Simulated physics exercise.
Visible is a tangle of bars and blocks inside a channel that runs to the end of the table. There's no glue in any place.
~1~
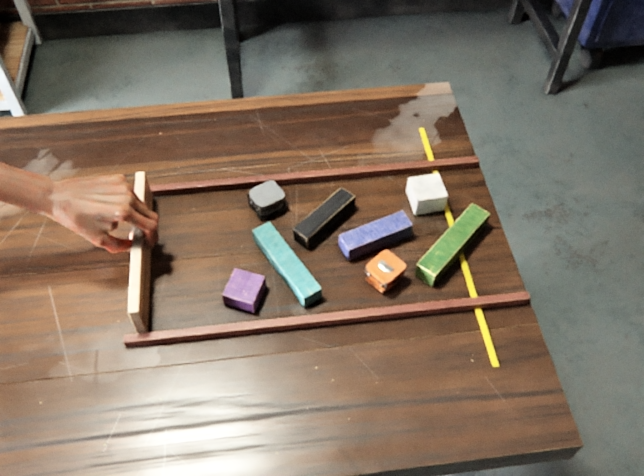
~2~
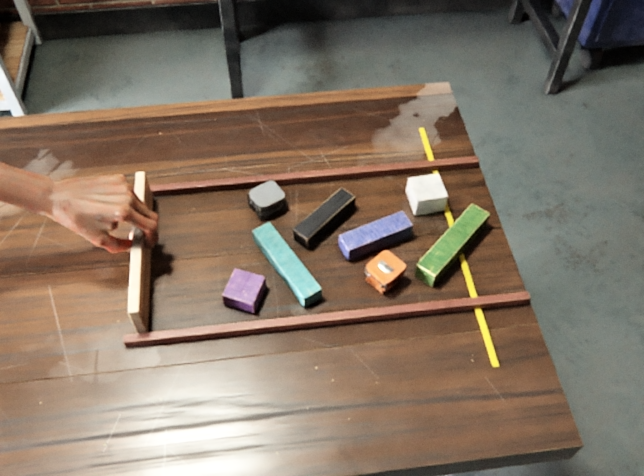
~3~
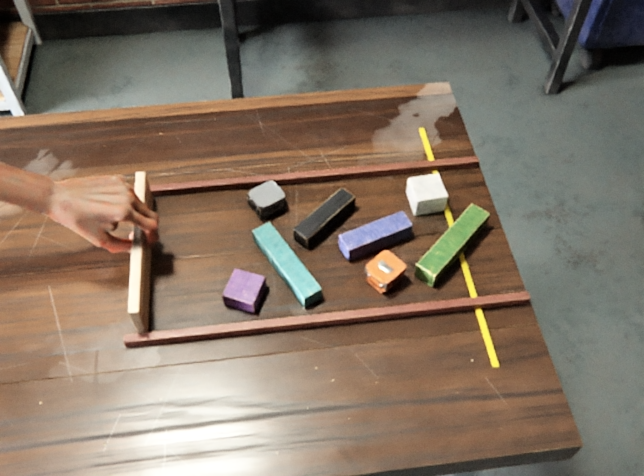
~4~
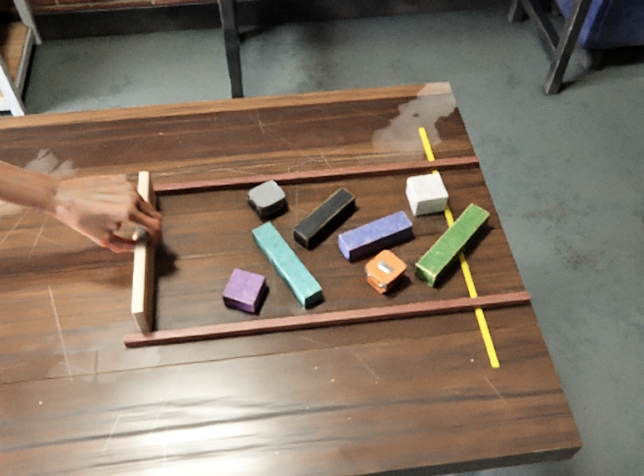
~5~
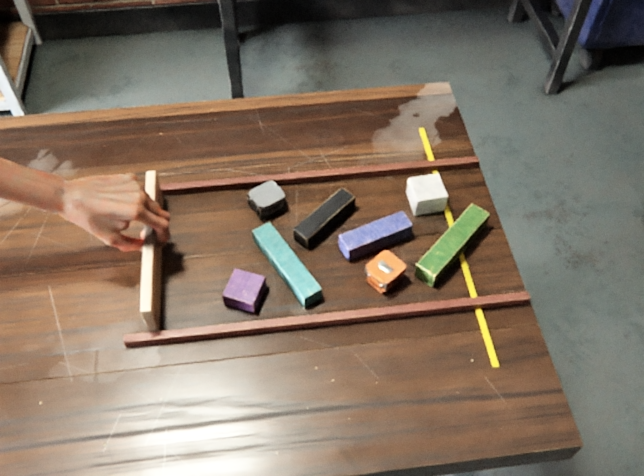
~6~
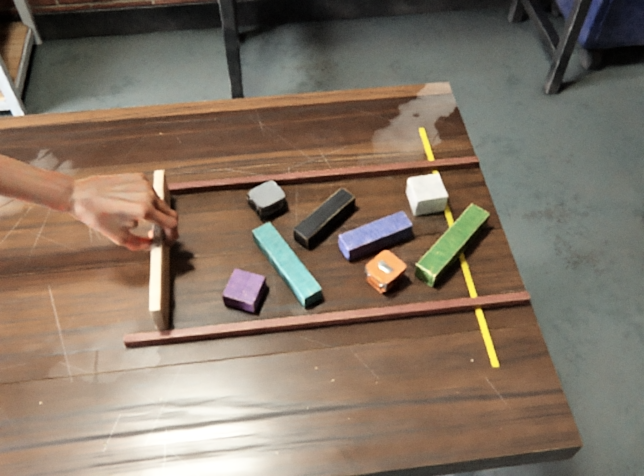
A hand slides a wooden board slightly right toward colourful blocks and bars lying still.
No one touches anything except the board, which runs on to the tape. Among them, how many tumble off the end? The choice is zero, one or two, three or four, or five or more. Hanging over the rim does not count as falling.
I predict the tally of drops will be above two but under five.
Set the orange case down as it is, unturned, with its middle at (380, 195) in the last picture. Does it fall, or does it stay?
In the end it falls away.
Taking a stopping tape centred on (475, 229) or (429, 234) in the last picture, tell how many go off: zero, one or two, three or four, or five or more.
For the first tape the count would be five or over, for the second just one or two.
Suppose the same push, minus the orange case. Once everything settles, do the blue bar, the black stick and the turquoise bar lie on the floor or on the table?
Blue bar down, black stick still up, turquoise bar still up.
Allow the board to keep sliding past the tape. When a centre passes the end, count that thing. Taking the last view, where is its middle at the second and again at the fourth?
First roughly (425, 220), later roughly (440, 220).
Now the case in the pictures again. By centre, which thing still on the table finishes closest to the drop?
It's the black stick that is foremost.
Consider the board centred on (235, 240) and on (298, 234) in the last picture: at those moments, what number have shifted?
The counts are 1 and 6.
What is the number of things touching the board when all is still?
My count gives 3.
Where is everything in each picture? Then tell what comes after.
Green bar (453, 244); white block (427, 194); orange case (385, 272); board (142, 249); tape (454, 231), in the first frame.
White block (427, 194); turquoise bar (286, 264), in the second frame.
Orange case (385, 273); board (142, 249), in the third frame.
Green bar (453, 244); blue bar (376, 236), in the fourth frame.
White block (427, 194); grey case (267, 201), in the fifth frame.
Green bar (453, 244); white block (427, 194); orange case (385, 273); board (161, 247); tape (454, 231), in the sixth frame.
Early on, none off yet; green bar at rest near (453, 244); white block at rest near (427, 194); orange case at rest near (385, 273).
Finally, the number that fall off is three or four; lost, blue bar, orange case, white block and green bar.
